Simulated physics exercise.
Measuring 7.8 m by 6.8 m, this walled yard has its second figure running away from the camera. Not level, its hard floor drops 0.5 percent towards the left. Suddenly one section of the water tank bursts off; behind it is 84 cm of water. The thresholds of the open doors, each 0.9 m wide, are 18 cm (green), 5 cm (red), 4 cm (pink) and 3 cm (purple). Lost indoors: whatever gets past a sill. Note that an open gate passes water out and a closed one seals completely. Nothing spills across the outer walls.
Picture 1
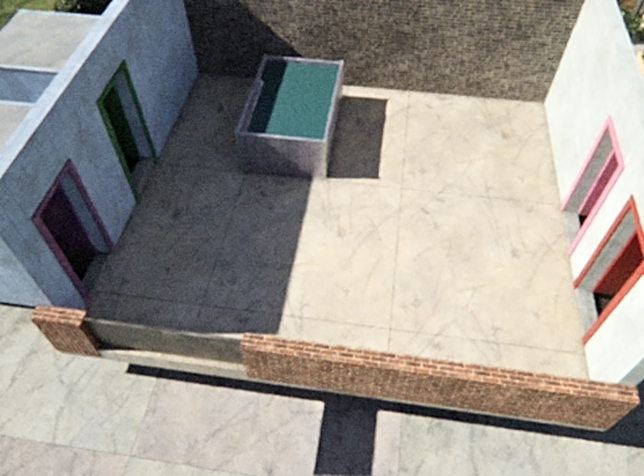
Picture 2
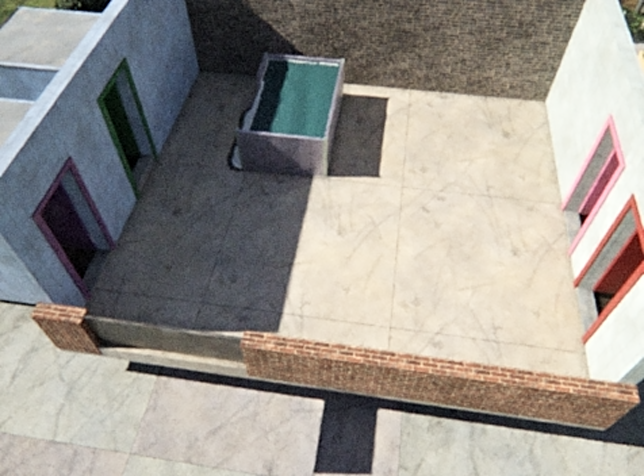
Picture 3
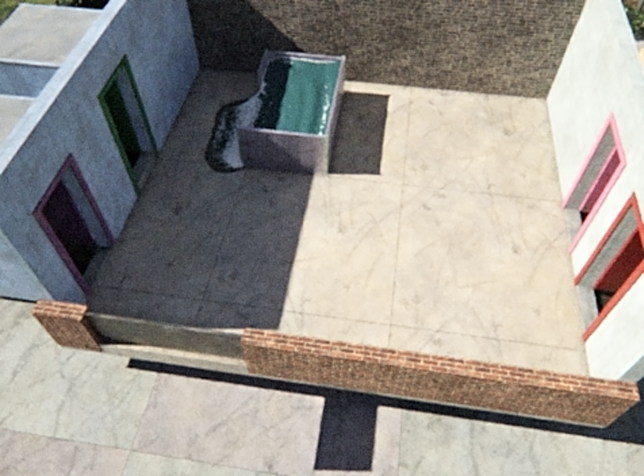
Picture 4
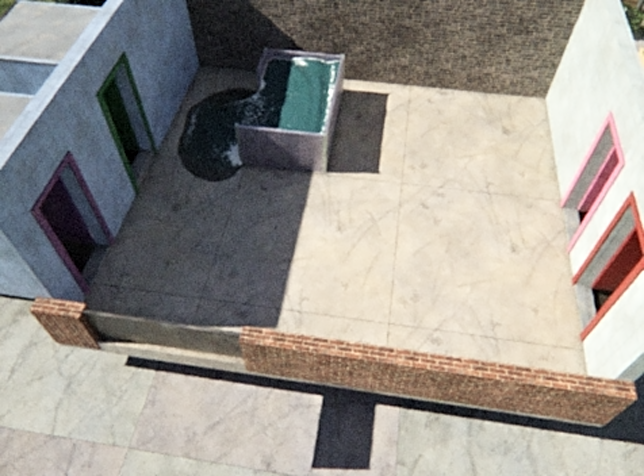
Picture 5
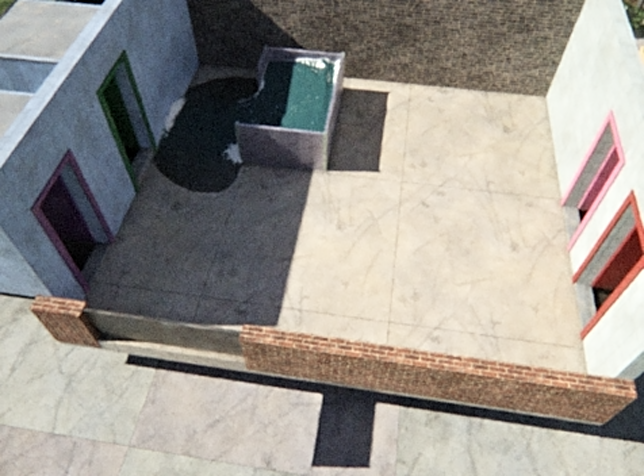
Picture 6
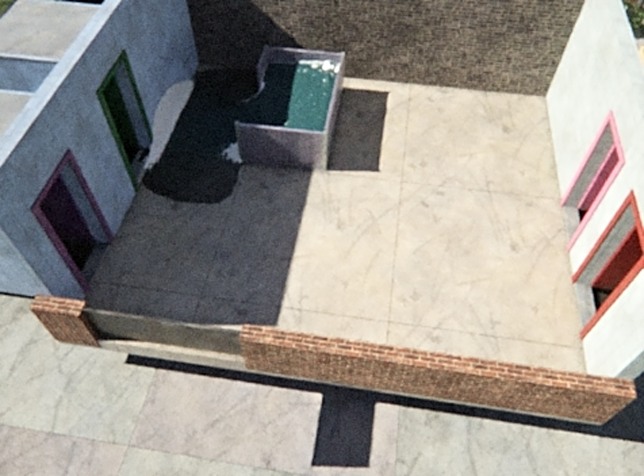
We see water pour from the left side of a tank in a walled yard and spread across the paved floor, widening into a dark pool that extends toward the green-framed doorway while the level inside the tank lowers.
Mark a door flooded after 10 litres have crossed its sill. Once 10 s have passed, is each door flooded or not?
At that moment the green door is flooded, the red door is flooded, the pink door is flooded, the purple door is flooded.
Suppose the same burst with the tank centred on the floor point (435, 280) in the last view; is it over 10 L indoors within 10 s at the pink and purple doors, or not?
Result - pink door does not exceed it, purple door exceeds it.
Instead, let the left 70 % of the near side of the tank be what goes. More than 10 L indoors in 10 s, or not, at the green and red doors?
Against that limit: Green not over, red above.
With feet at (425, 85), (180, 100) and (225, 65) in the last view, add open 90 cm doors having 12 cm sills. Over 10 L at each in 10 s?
Taking them in order, the first gets too little, the second enough and the third enough.
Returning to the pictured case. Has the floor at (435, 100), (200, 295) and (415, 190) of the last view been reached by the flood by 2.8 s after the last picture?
Soaked, soaked, untouched.
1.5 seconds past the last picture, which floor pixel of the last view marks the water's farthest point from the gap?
I'd put it close to (74, 322).
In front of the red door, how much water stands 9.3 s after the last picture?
I'd say close to 8.5 cm.
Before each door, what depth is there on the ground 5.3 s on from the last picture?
In centimetres, the green door has 12, the red door 10, the pink door 3 and the purple door 10.
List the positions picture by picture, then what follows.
Still water, 84 cm deep, in the water tank at (293, 99), in the first frame.
The front is at a hidden place, 0.9 m from the gap at (253, 128); 0.4 m2 of floor is under water; 84 cm left at the back of the water tank, in the second frame.
Water pours out at (254, 125) and has run 1.1 m, to (218, 168); typically 13 cm deep outside, 78 cm at the water tank's back, in the third frame.
Water pours out at (253, 125) and has run 1.5 m, to (196, 108); typically 11 cm deep outside, 72 cm at the water tank's back, in the fourth frame.
The front is at (155, 155), 2.0 m from the gap at (253, 124); 4.9 m2 of floor is under water; 72 cm left at the back of the water tank, in the fifth frame.
Water pours out at (253, 123) and has run 2.4 m, to (143, 179); typically 8 cm deep outside, 68 cm at the water tank's back, in the sixth frame.
Then, 0.7 s after the last picture water covers 15 % of the floor and is deepest (58 cm) near (199, 66); green door 35 cm at the sill, 22 L in, red door not reached, pink door not reached, purple door 2 cm at the sill, 0 L in.
Then, 1.5 s after the last picture water covers 25 % of the floor and is deepest (44 cm) near (199, 66); green door 30 cm at the sill, 81 L in, red door not reached, pink door not reached, purple door 9 cm at the sill, 3 L in.
Then, 2.8 s after the last picture water covers 40 % of the floor and is deepest (30 cm) near (194, 75); green door 20 cm at the sill, 111 L in, red door not reached, pink door not reached, purple door 7 cm at the sill, 19 L in.
Then, 5.3 s after the last picture water covers 80 % of the floor and is deepest (16 cm) near (83, 302); green door 12 cm at the sill, 114 L in, red door 10 cm at the sill, 2 L in, pink door 3 cm at the sill, 0 L in, purple door 10 cm at the sill, 79 L in.
Then, 9.3 s after the last picture water covers 95 % of the floor and is deepest (10 cm) near (552, 391); green door 7 cm at the sill, 114 L in, red door 8 cm at the sill, 51 L in, pink door 8 cm at the sill, 27 L in, purple door 9 cm at the sill, 177 L in.
